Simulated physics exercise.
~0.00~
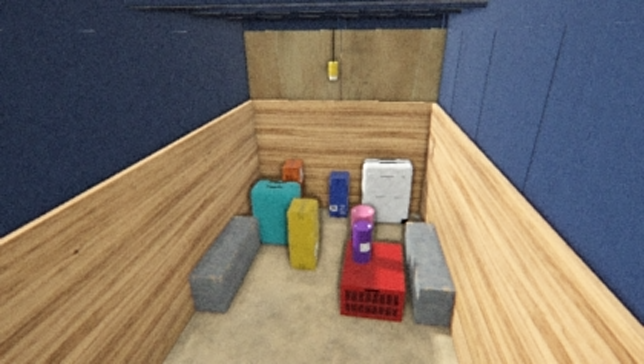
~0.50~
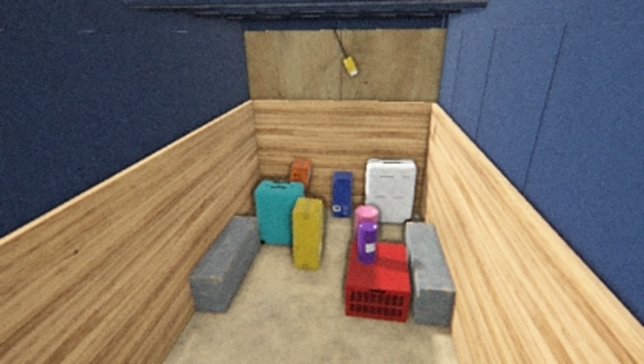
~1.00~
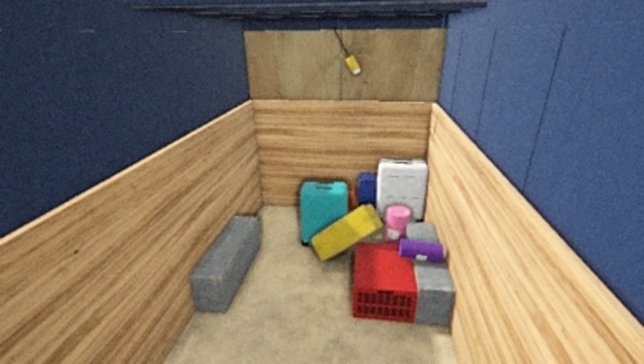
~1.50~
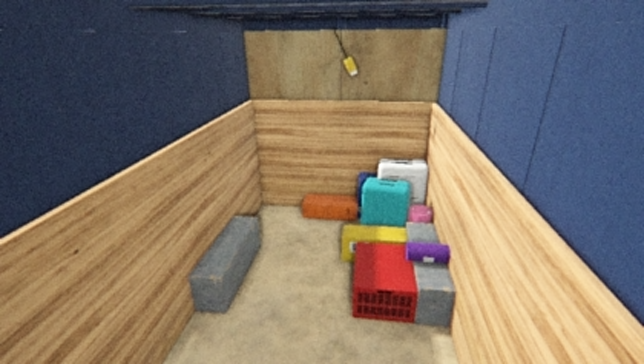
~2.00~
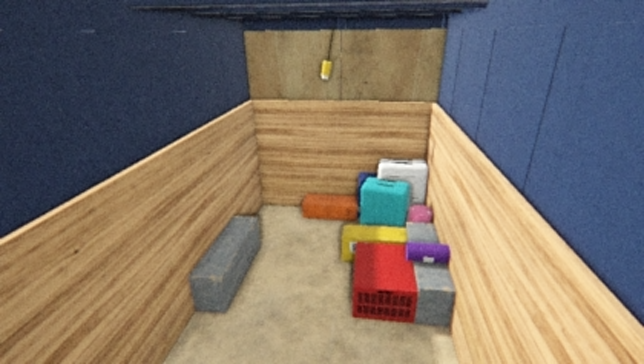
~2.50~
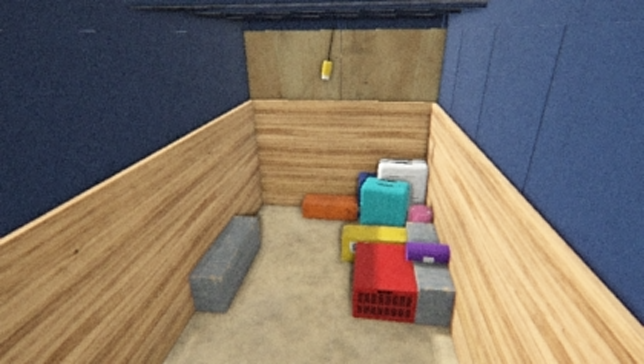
Loose cases, boxes and canisters sliding right in a van's load bay, yellow and orange boxes and purple canister toppling, then resting.
